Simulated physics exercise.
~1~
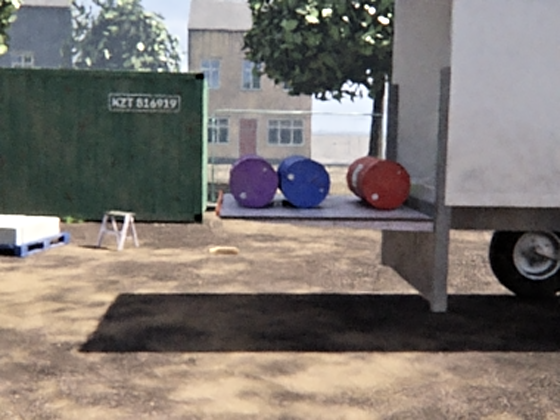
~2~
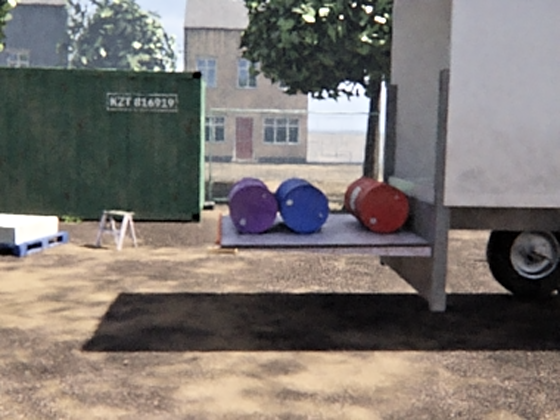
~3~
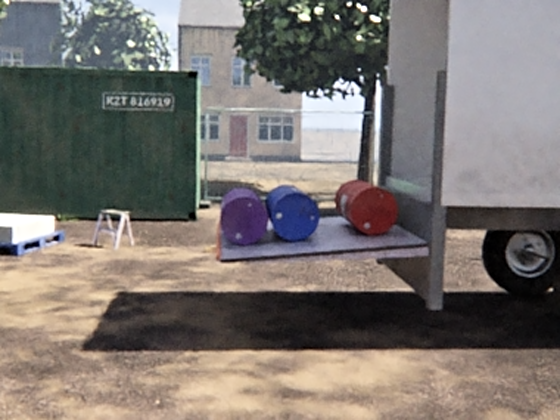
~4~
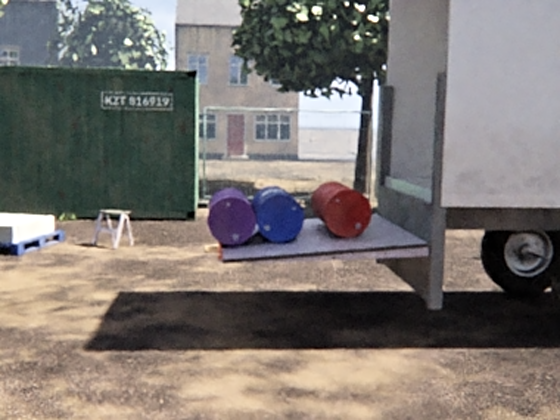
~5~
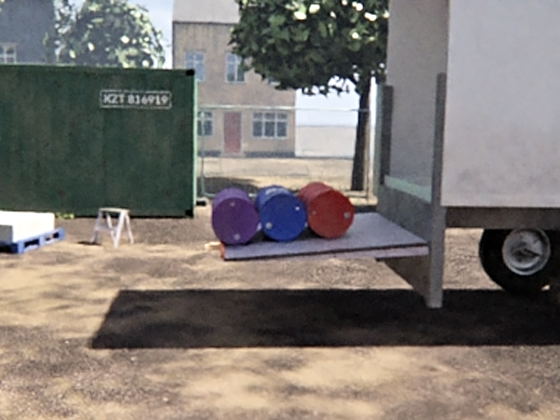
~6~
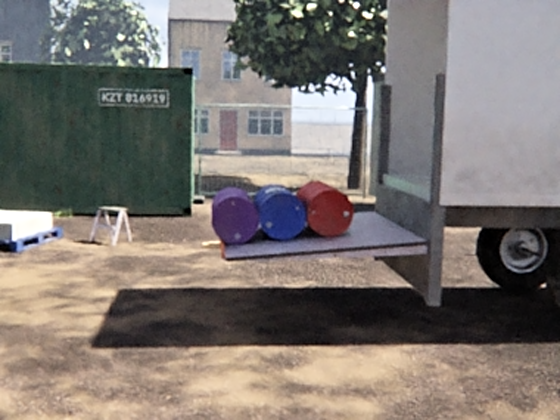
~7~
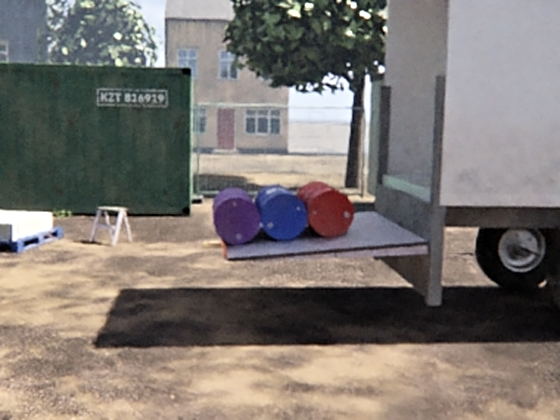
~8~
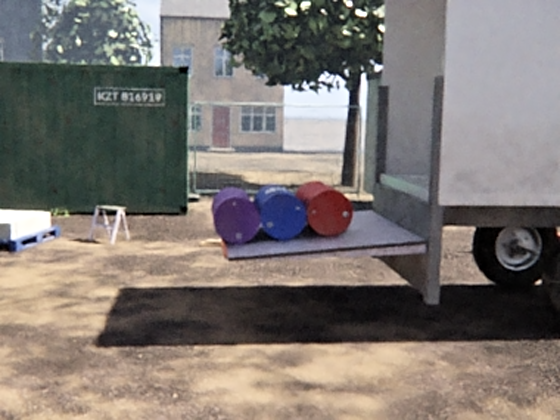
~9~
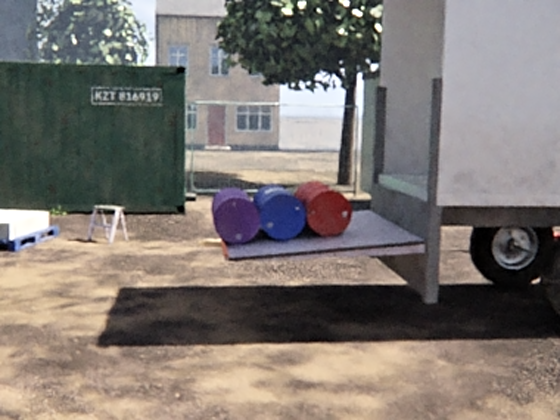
Three drums roll left down a truck's tilting lift plate and rest together near its edge.
